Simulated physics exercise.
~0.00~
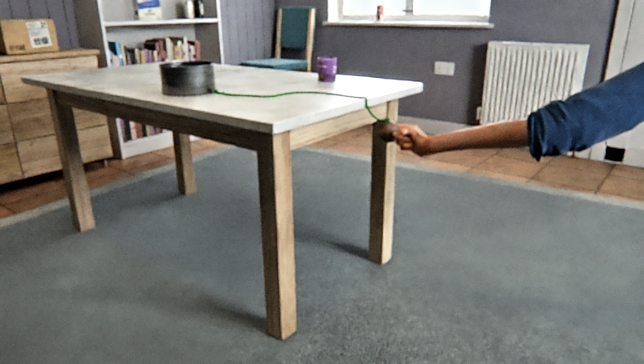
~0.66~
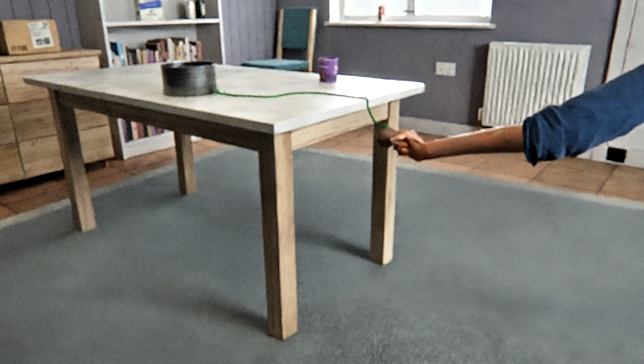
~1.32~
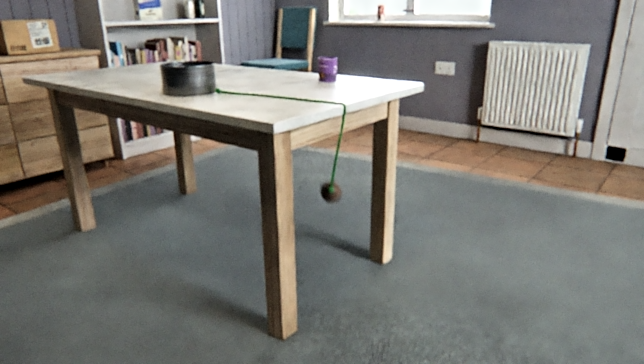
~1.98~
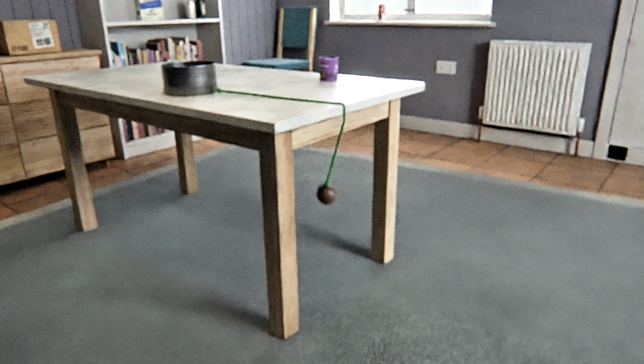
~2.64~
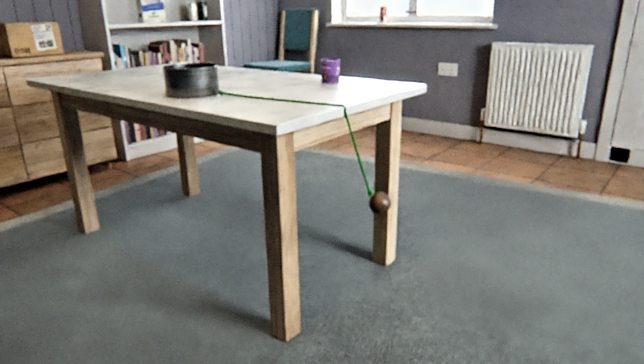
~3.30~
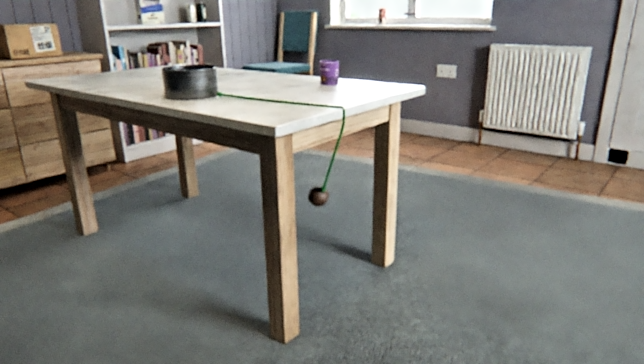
A hand held a brown ball on a green cord beside a table with a dark pot and a purple cup, then let go and drew away. The ball dropped and swung back and forth below the table edge, still hanging, while pot and cup stayed put.
